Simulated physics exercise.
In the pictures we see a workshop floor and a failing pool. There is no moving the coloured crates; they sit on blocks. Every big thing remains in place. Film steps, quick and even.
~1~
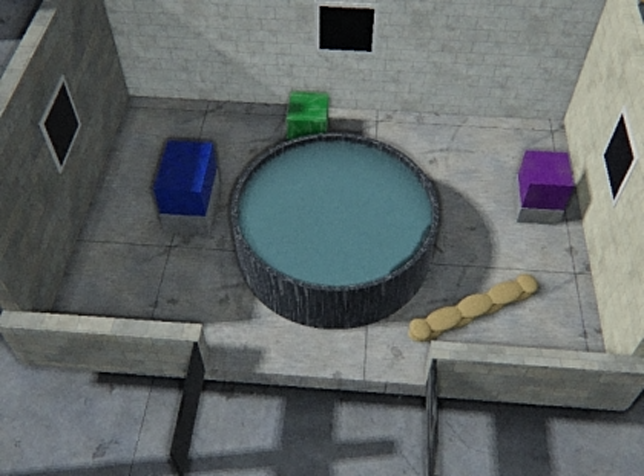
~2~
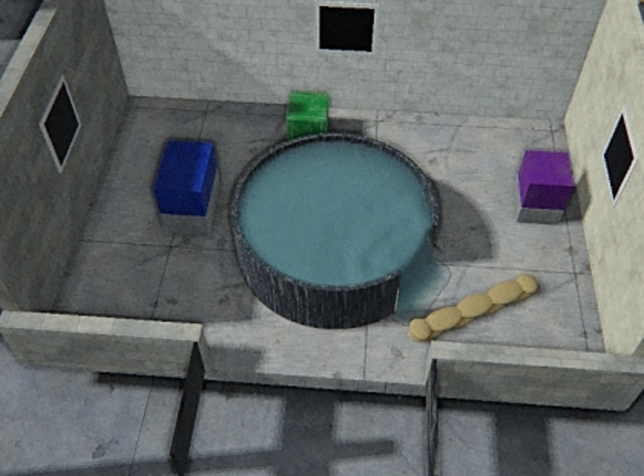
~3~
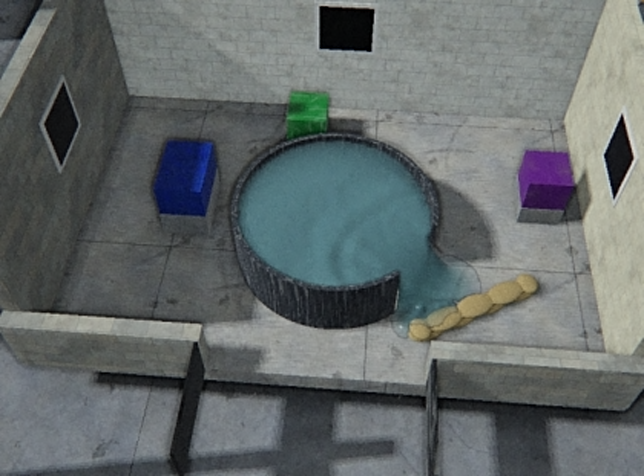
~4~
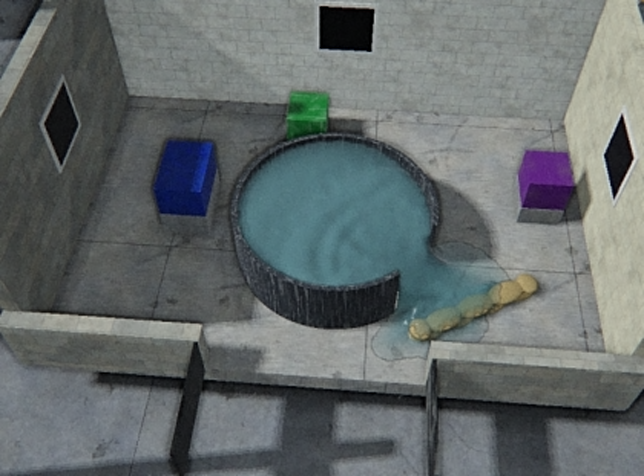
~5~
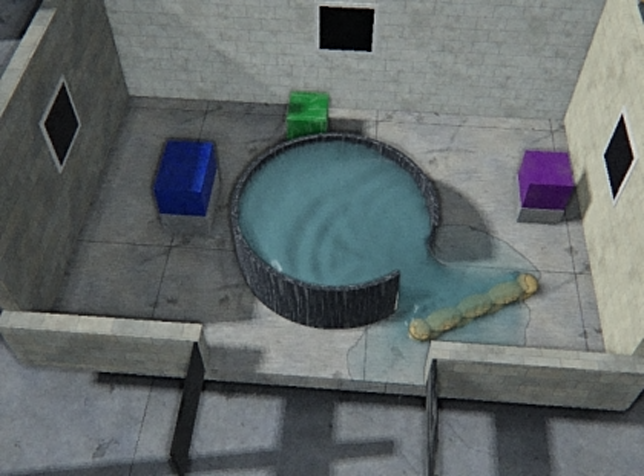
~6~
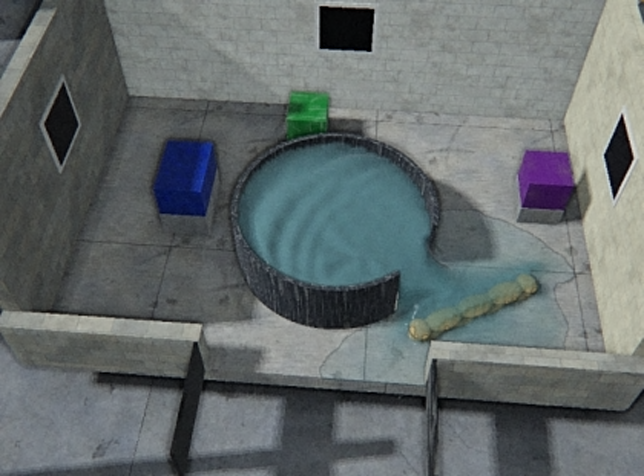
At first, a round tank of still water stands whole between blue, green and purple crates on a walled floor. Then a gap opens at its lower right side and water pours out, rippling the surface behind it, washing over a lumpy tan barrier and spreading across the floor toward the right.
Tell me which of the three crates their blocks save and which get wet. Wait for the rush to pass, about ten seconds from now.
Here is how it ends: The purple crate gets wet; the green crate gets wet; the blue crate is spared.
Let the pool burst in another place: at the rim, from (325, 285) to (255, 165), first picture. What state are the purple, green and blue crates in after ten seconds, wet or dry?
Purple: Clear, green: Flooded, blue: Flooded.
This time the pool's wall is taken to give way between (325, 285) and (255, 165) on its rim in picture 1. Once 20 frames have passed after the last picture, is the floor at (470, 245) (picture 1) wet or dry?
Status of the point: Never reached.
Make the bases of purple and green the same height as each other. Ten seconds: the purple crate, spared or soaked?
Then: Purple is wetted.
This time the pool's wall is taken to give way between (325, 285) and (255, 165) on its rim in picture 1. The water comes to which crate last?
The purple crate, by my reading.
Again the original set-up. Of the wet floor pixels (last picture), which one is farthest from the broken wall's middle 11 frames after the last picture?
I'd say at around (558, 126).
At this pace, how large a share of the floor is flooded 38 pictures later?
Close to 75 %.
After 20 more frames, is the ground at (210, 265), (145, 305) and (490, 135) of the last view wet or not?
Result by point, in sequence: Unwetted, then unwetted, then waterlogged.
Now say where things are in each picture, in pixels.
The first picture shows the round tank at (335, 209) is whole and still.
In the second picture, the front is at (435, 264), out from the gap at (415, 277).
In the third picture, water pours out at (415, 278) and has run to (473, 279).
In the fourth picture, the front is at (506, 282), out from the gap at (415, 279).
In the fifth picture, the front is at (534, 273), out from the gap at (415, 279).
In the sixth picture, the front is at (566, 269), out from the gap at (415, 278).
A moment on, water covers 25 % of the floor; the purple crate water round its plinth, the green crate not reached, the blue crate not reached.
Next, water covers 30 % of the floor; the purple crate water round its plinth, the green crate not reached, the blue crate not reached.
Then, water covers 50 % of the floor; the purple crate water round its plinth, the green crate not reached, the blue crate not reached.
Later, water covers 75 % of the floor; the purple crate water round its plinth, the green crate water round its plinth, the blue crate water round its plinth.
In the end, water covers 95 % of the floor; the purple crate was topped, the green crate was topped, the blue crate stayed above the water.
